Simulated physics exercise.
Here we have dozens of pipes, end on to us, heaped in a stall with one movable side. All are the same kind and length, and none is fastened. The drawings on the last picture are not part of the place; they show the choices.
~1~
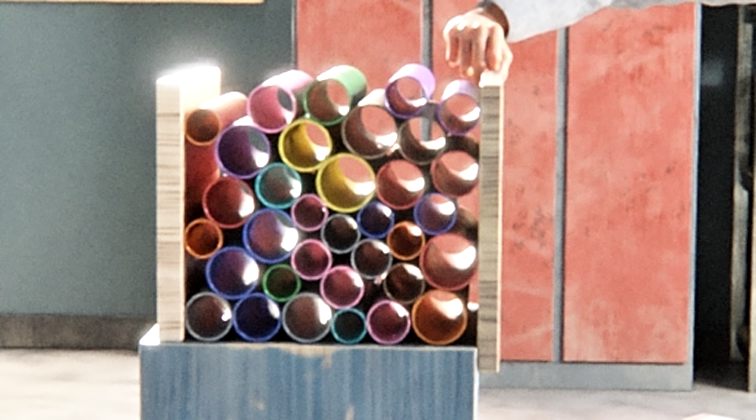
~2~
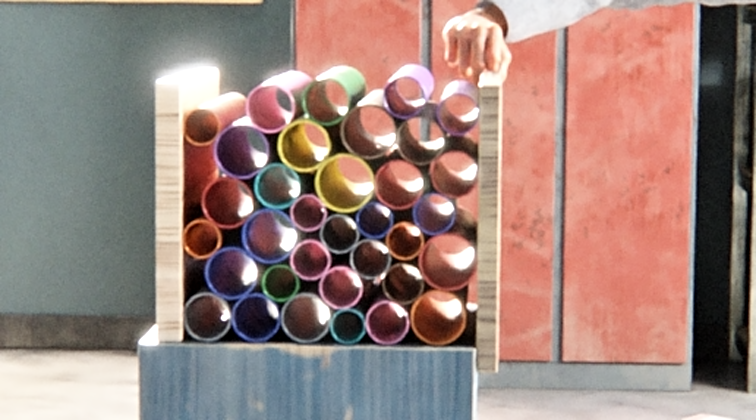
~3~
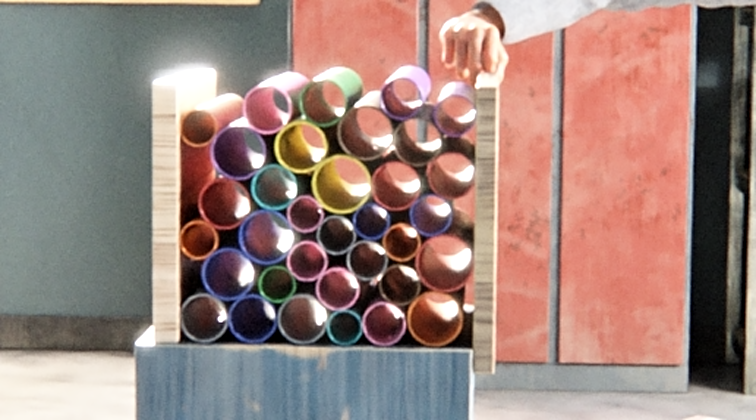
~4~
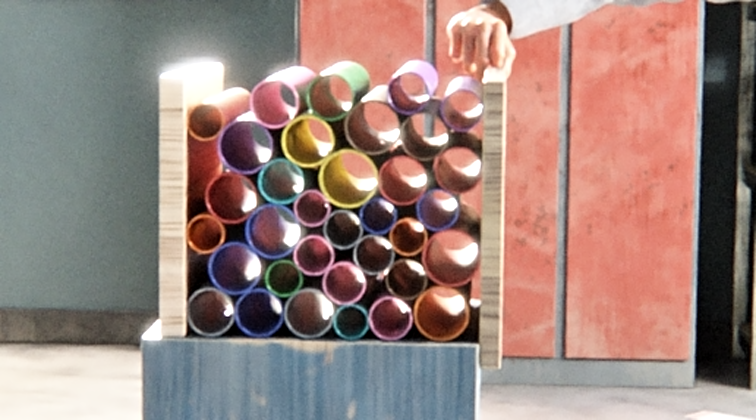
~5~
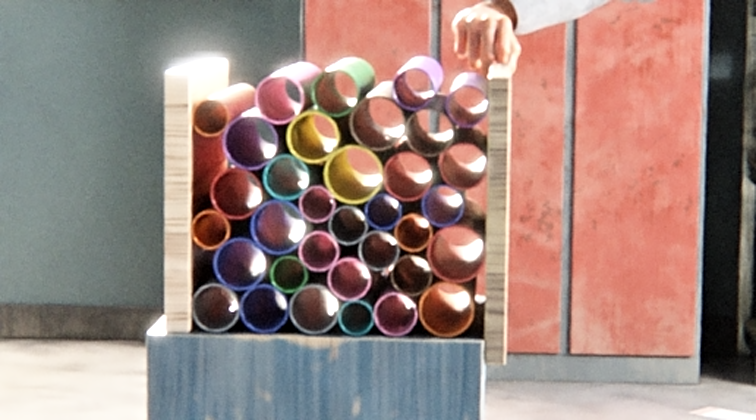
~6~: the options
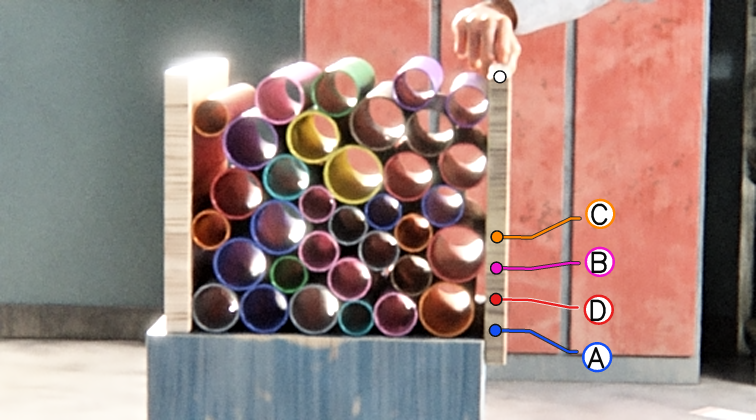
In a stall with pale wooden sides on a blue base, dozens of colourful pipes lie heaped, open ends facing out, while a hand rests on top of the right board. The pipes and hand stay still as the view shifts slightly left, then slightly right.
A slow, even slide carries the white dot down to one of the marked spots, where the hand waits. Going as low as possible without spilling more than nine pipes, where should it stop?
The answer is mark B.
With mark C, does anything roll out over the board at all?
Yes, at C.
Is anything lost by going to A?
At A: Yes.
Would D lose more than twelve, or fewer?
It loses more than twelve.
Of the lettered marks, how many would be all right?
Two of them.
On the marked copy, A at (495, 330); B at (496, 268); C at (497, 237); D at (496, 299); the white dot at (500, 77).
Following B. Soon after the start, top of the board (488, 161).
Later, top of the board (486, 257).
In the end, top of the board (486, 267), eight out over the board.
As for the rest, A more than nine out over the board; C eight out over the board; D more than nine out over the board.
